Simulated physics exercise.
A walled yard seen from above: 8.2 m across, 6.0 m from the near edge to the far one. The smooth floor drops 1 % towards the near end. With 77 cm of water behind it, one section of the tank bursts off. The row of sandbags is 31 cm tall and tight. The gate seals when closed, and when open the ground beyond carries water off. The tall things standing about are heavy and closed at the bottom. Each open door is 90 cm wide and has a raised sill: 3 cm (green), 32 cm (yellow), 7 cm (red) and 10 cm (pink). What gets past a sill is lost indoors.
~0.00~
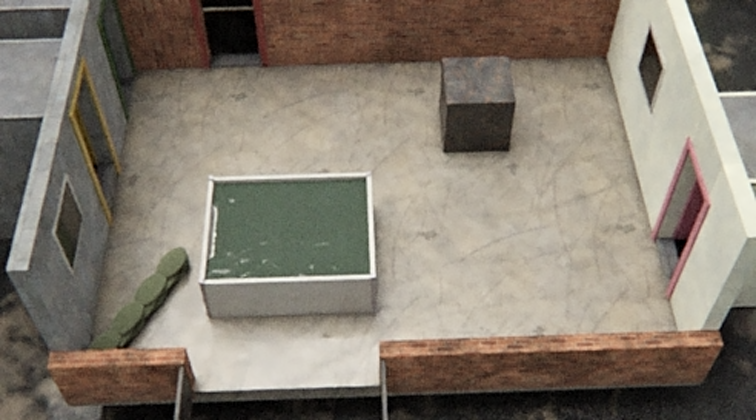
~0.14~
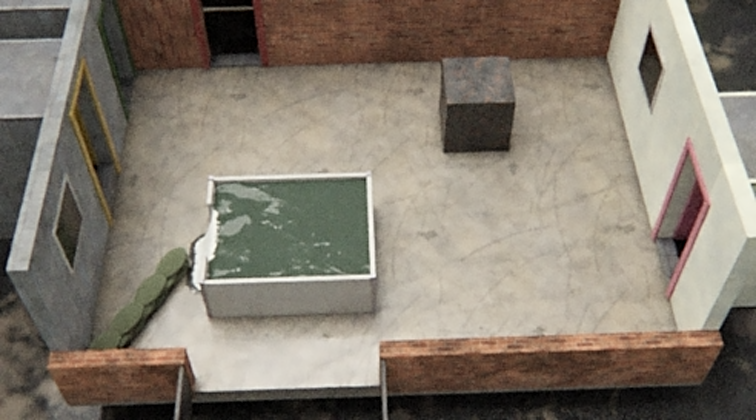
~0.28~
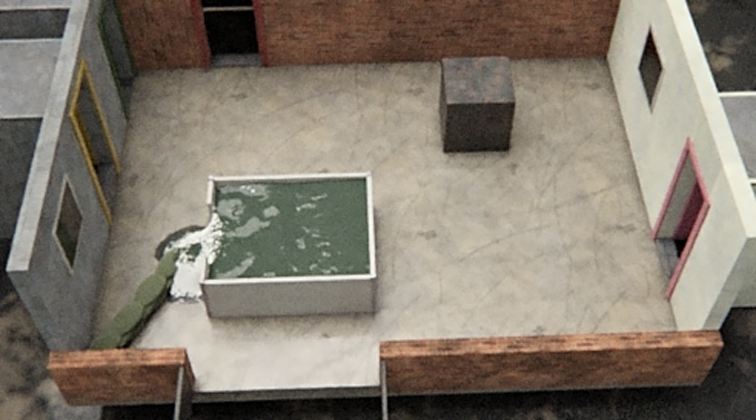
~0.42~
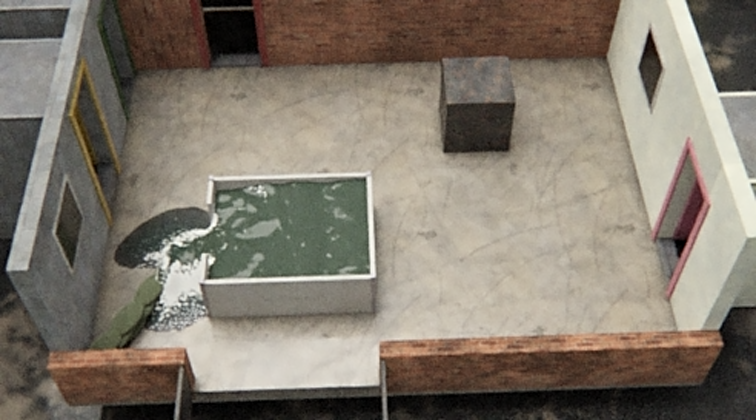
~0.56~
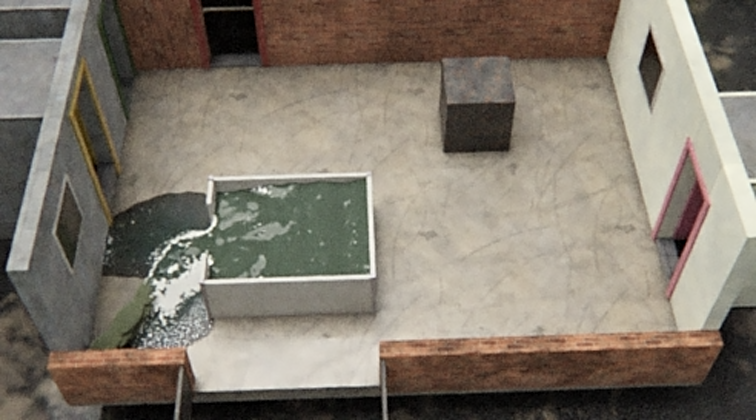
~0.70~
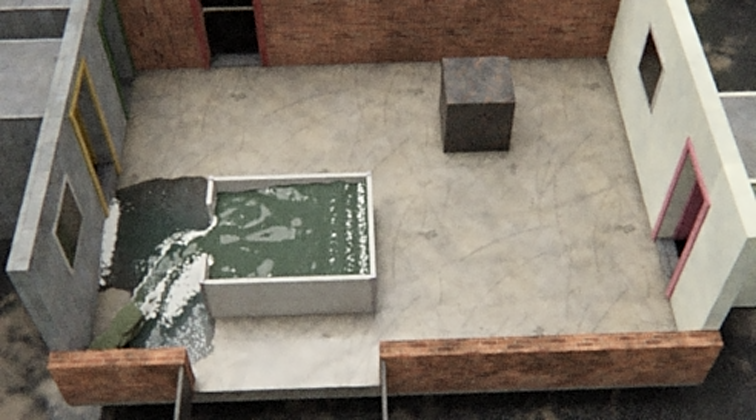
In a walled yard with brick and pale walls, green water poured out of the left side of a white tank, foamed around a low hedge, and spread across the floor to the left wall.
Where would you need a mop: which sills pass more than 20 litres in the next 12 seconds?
Within that time: At the green door it goes over the limit; at the yellow door it keeps below the limit; at the red door it exceeds the limit; at the pink door it does not reach the limit.
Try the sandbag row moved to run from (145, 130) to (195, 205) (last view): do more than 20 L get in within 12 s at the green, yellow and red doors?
Then: Green above, yellow not over, red under.
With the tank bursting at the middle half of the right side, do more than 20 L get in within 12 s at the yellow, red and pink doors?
Then: Yellow below, red not over, pink over.
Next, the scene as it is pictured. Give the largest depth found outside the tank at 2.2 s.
About 44 cm.
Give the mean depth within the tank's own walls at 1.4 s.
Roughly 56 cm on average.
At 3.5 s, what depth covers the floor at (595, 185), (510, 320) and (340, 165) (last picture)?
Roughly 0, 0 and 0 cm, in turn.
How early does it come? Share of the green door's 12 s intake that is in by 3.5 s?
Some 10 per cent by then.
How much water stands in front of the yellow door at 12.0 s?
About 6.5 cm.
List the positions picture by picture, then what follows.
In the first picture, still water, 77 cm deep, in the tank at (289, 229).
In the second picture, water pours out at (214, 251) and has run 0.5 m, to (200, 289); typically 12 cm deep outside, 77 cm at the tank's back.
In the third picture, water pours out at (214, 252) and has run 0.9 m, to (163, 250); typically 17 cm deep outside, 77 cm at the tank's back.
In the fourth picture, the front is at (122, 251), 1.4 m from the gap at (214, 252); 1.7 m2 of floor is under water; 77 cm left at the back of the tank.
In the fifth picture, the front is at (111, 226), 1.8 m from the gap at (214, 252); 2.9 m2 of floor is under water; 75 cm left at the back of the tank.
In the sixth picture, the front is at a hidden place, 2.3 m from the gap at (214, 252); 4.1 m2 of floor is under water; 68 cm left at the back of the tank.
After 1.4 s water covers 15 % of the floor and is deepest (52 cm) near (202, 265); green door 2 cm at the sill, 0 L in, yellow door 27 cm at the sill, 0 L in, red door not reached, pink door not reached.
After 2.2 s water covers 25 % of the floor and is deepest (44 cm) near (202, 265); green door 7 cm at the sill, 1 L in, yellow door 25 cm at the sill, 0 L in, red door not reached, pink door not reached.
After 3.5 s water covers 35 % of the floor and is deepest (36 cm) near (202, 265); green door 11 cm at the sill, 31 L in, yellow door 19 cm at the sill, 0 L in, red door 13 cm at the sill, 8 L in, pink door not reached.
After 7.0 s water covers 75 % of the floor and is deepest (21 cm) near (202, 265); green door 11 cm at the sill, 172 L in, yellow door 12 cm at the sill, 0 L in, red door 10 cm at the sill, 52 L in, pink door 4 cm at the sill, 0 L in.
After 12.0 s water covers 95 % of the floor and is deepest (11 cm) near (202, 265); green door 7 cm at the sill, 264 L in, yellow door 7 cm at the sill, 0 L in, red door 6 cm at the sill, 64 L in, pink door 8 cm at the sill, 0 L in.
